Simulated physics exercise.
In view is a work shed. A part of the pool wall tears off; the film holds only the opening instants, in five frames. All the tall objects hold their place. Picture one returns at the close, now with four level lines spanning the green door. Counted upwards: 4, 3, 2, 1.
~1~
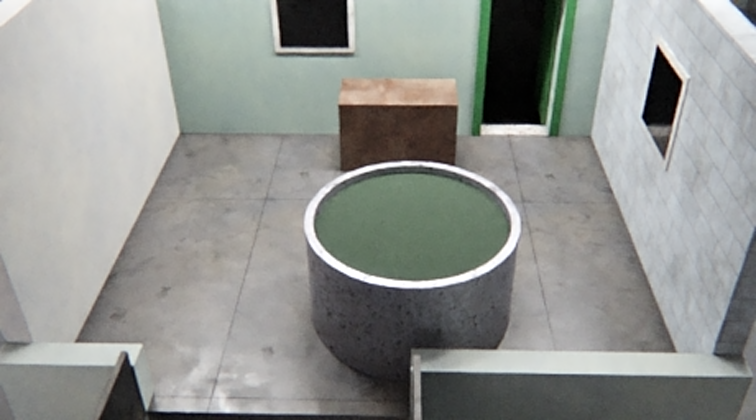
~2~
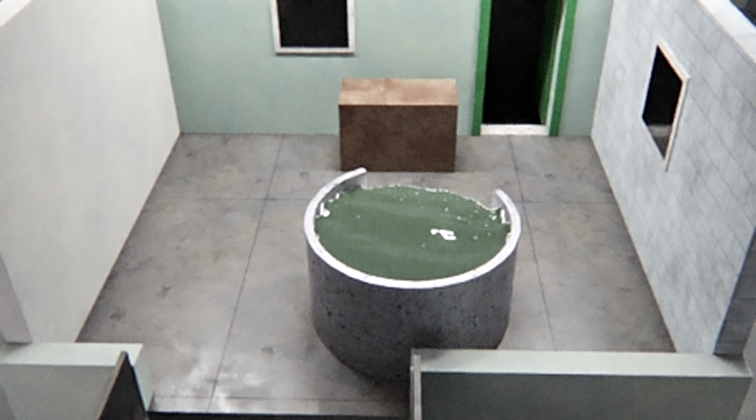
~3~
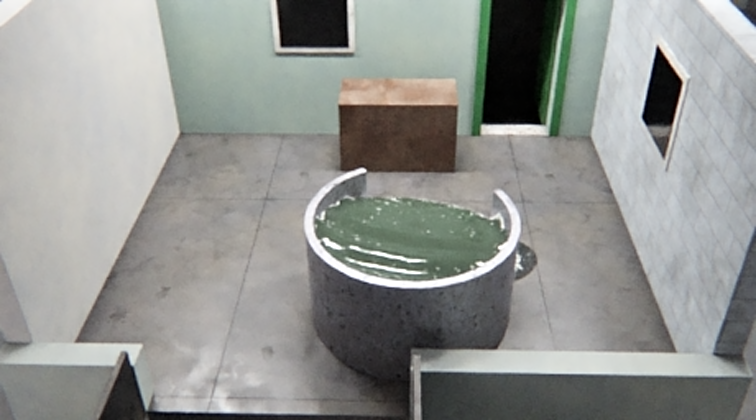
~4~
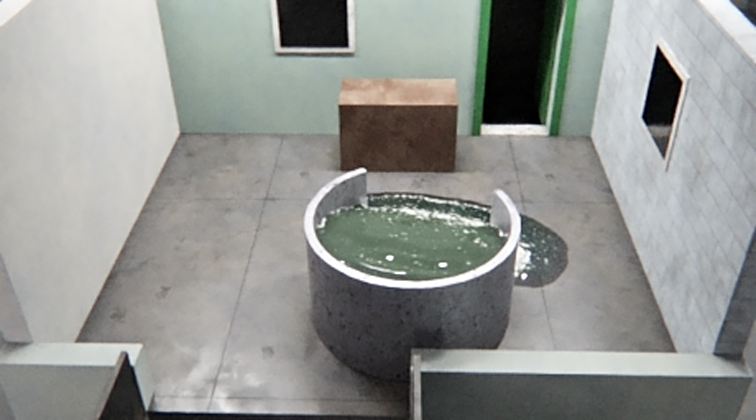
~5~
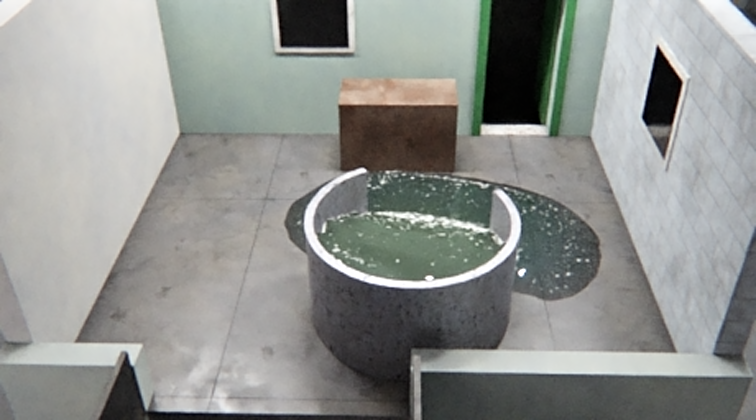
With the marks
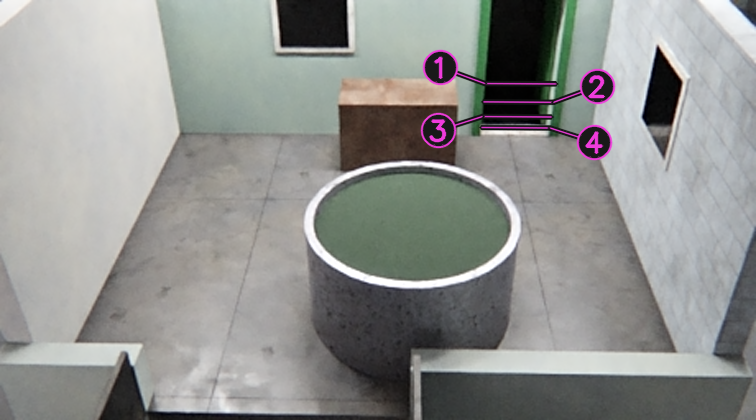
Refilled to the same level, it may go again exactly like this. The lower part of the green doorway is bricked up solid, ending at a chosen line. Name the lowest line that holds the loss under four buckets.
Choose 2.
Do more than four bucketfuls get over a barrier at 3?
Yes, it does.
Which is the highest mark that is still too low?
3 it is.
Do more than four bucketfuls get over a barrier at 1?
No.
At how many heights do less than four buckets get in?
Two of them.
In magenta, 1 at (520, 83); 2 at (518, 102); 3 at (516, 116); 4 at (515, 127); from the bottom up 4, 3, 2, 1.
Choosing 1, nothing gets over.
Choosing 2, a splash gets over, under a bucket.
Choosing 3, about 8 bucketfuls get in.
Choosing 4, dozens of bucketfuls pour in.
